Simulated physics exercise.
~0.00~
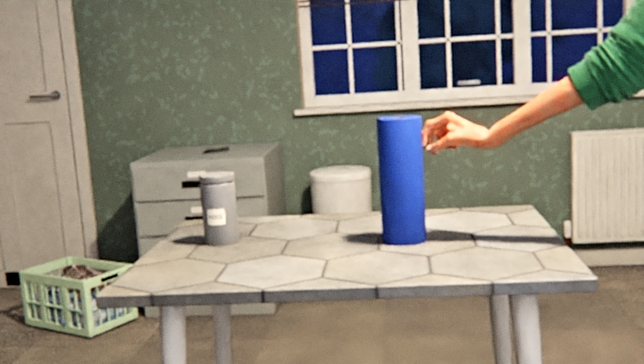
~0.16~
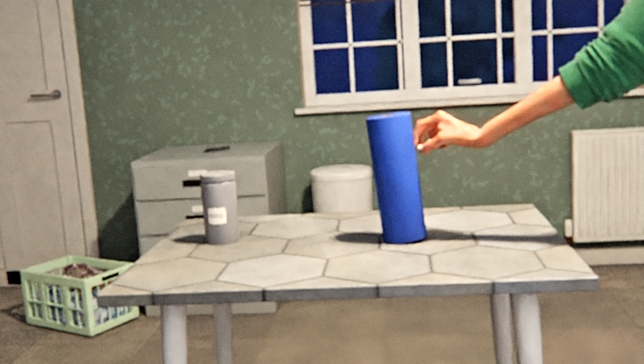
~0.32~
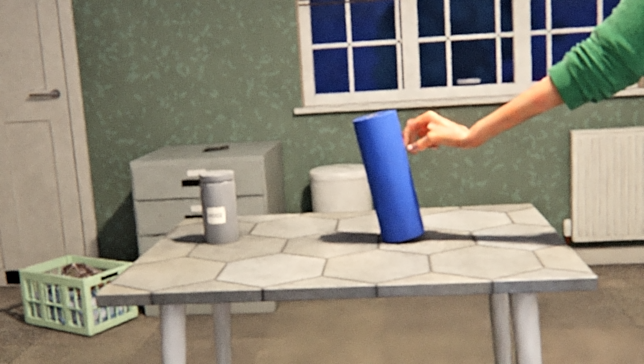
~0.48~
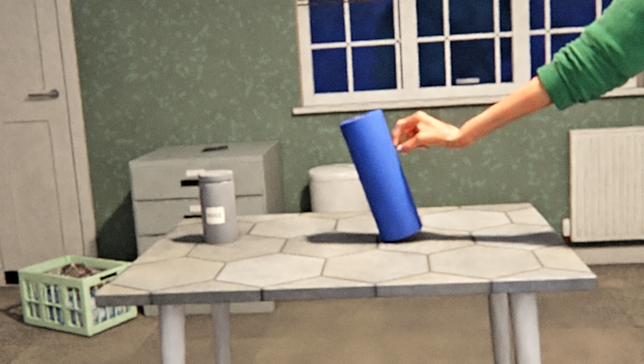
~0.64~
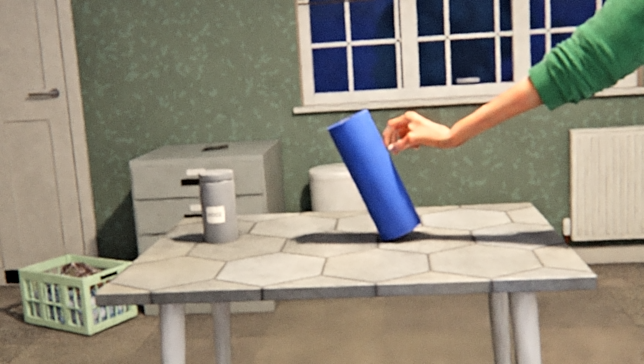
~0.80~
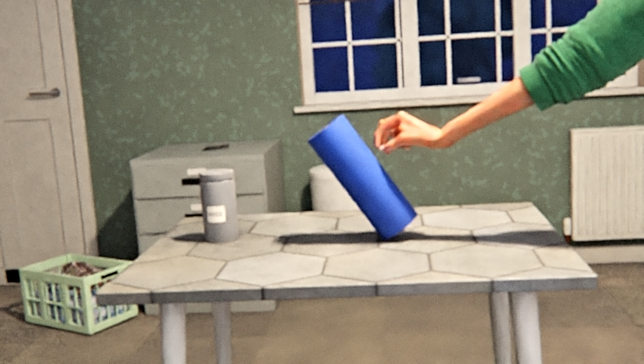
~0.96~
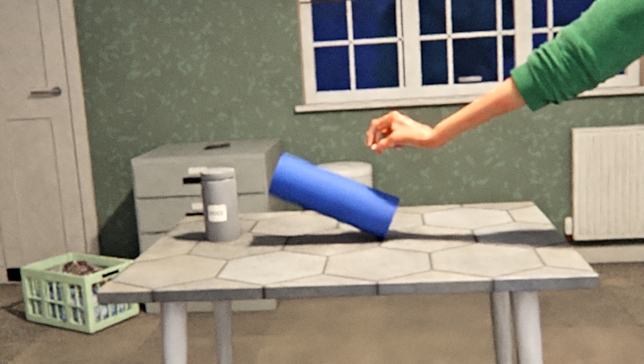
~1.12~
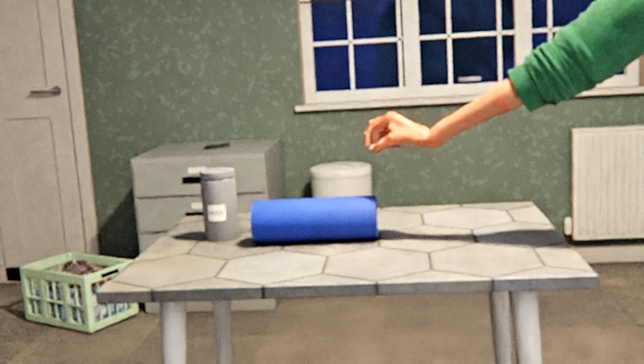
On a tiled table, a hand tips a blue roll leftward until it lies beside a grey jar.
